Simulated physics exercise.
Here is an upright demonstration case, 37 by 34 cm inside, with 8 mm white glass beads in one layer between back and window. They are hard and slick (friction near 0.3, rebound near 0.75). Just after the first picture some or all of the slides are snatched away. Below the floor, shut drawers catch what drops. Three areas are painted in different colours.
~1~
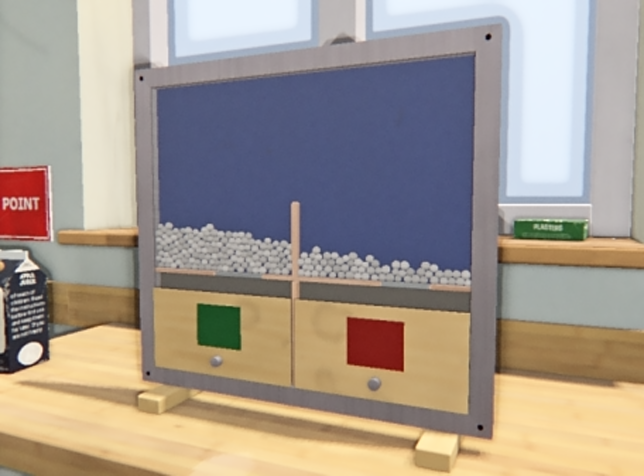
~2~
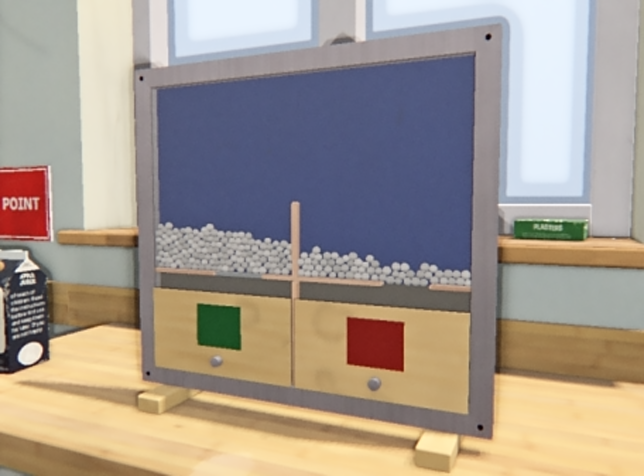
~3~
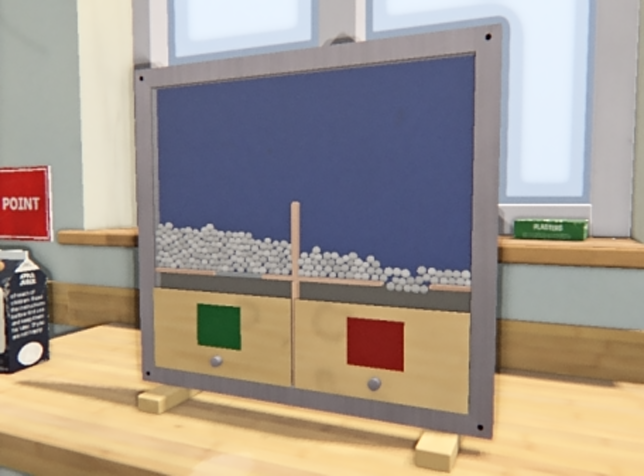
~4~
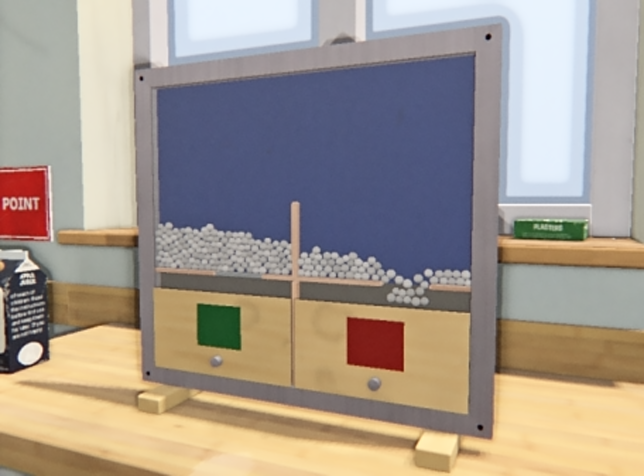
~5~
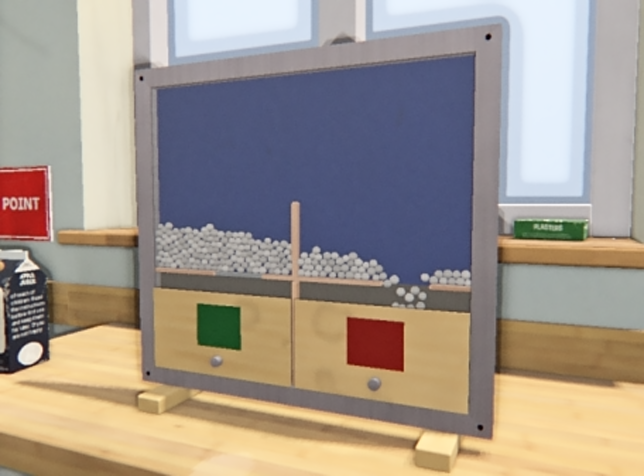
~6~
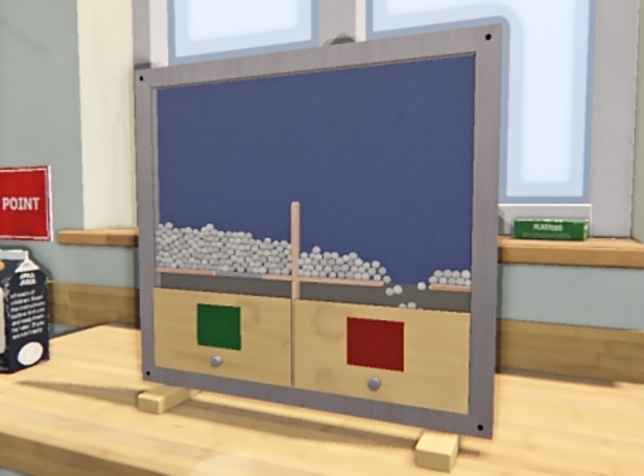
A few small white balls dropped through a gap that opened in the floor above the red square, leaving a break in the right-hand layer, while the heap left of the divider stayed still.
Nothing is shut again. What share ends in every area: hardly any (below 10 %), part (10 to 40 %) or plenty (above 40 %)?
Red drawer part, blue store plenty, green drawer hardly any.
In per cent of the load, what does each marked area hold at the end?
Red drawer: 15; blue store: 85; green drawer: 0.
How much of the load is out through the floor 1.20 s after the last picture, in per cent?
About 15 per cent.
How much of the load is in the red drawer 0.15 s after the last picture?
About 10 per cent.
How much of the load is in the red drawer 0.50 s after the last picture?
Roughly 15 per cent.
Then, 0.15 s after the last picture, 10 % are out; red 10 %, blue 90 %.
Then, 0.50 s after the last picture, 15 % are out; red 15 %, blue 85 %.
Then, 1.20 s after the last picture, 15 % are out; red 15 %, blue 85 %.
At rest 1.5 s after the last picture, 15 % are out; red 15 %, blue 85 %, green 0 %.
